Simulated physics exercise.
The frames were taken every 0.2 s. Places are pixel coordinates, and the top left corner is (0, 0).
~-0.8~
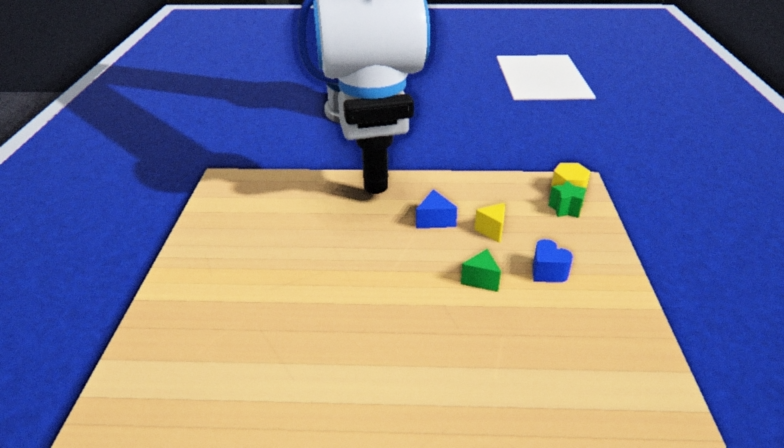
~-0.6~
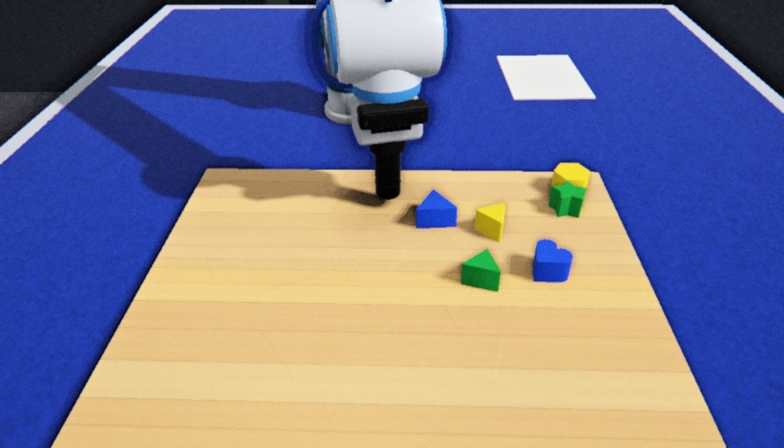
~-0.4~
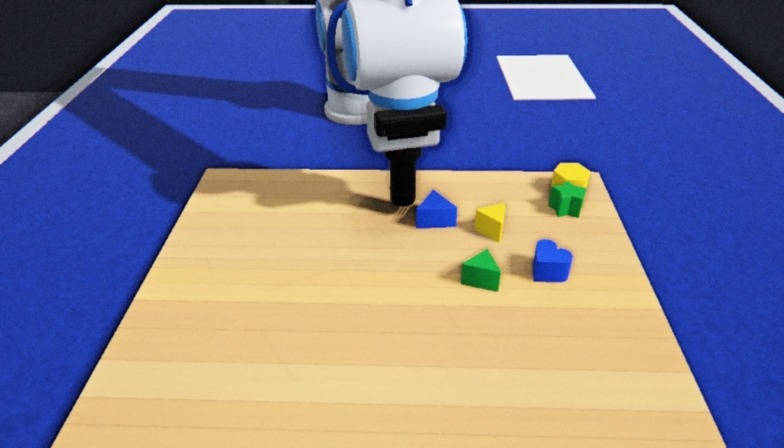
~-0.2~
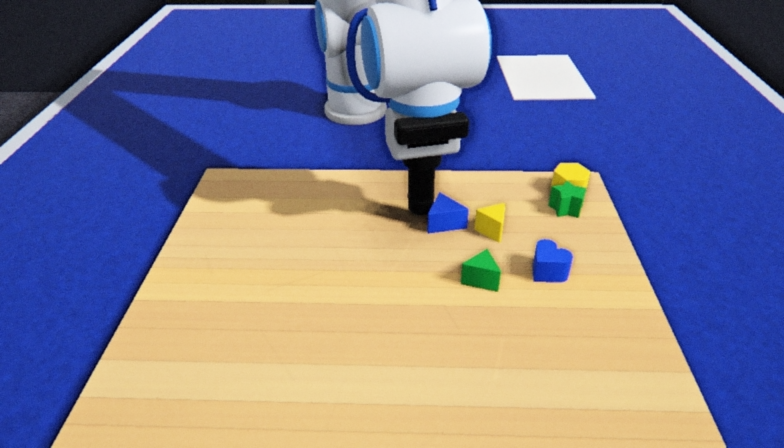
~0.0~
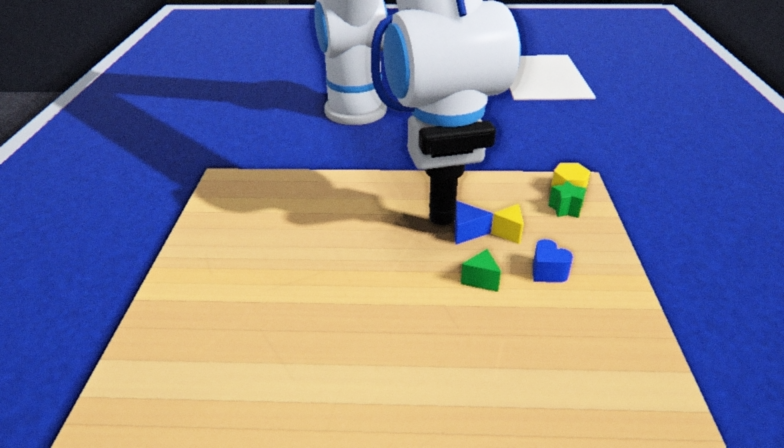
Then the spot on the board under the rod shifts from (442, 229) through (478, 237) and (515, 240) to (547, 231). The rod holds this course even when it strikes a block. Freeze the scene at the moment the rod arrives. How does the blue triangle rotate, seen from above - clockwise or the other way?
Clockwise.
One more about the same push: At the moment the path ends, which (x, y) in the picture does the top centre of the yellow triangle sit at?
Expect it around (582, 214).
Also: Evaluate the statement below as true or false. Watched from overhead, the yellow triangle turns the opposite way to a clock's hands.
True - the claim holds.
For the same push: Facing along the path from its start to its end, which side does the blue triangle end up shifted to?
That block drifts right.
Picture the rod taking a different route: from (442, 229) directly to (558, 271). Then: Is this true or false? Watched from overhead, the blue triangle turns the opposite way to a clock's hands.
This is true.
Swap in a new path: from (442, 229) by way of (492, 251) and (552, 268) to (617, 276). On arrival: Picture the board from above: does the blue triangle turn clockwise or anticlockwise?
It spins anti-clockwise.
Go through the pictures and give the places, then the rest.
Lower end of the rod at (376, 188), tops of blocks, blue triangle at (436, 201), yellow triangle at (494, 211), green star block at (570, 189), in the first frame.
Rod at (388, 194), blocks as before, in the second frame.
Rod at (403, 200), blocks as before, in the third frame.
Rod at (421, 209), blue triangle at (446, 204), in the fourth frame.
Rod at (442, 219), blue triangle at (469, 212), yellow triangle at (512, 213), green star block at (570, 189), in the fifth frame.
The first path, step by step. One third of the way, rod at (479, 226); blue triangle at (506, 221), turned 15° clockwise; yellow triangle at (537, 215), turned 55° anticlockwise.
Two thirds of the way, rod at (518, 229); blue triangle at (545, 228), turned 20° clockwise; yellow triangle at (553, 215), turned 100° anticlockwise.
At the end, rod at (549, 220); blue triangle at (565, 227), turned 50° clockwise; yellow triangle at (582, 214), turned 85° anticlockwise; green star block not moved.
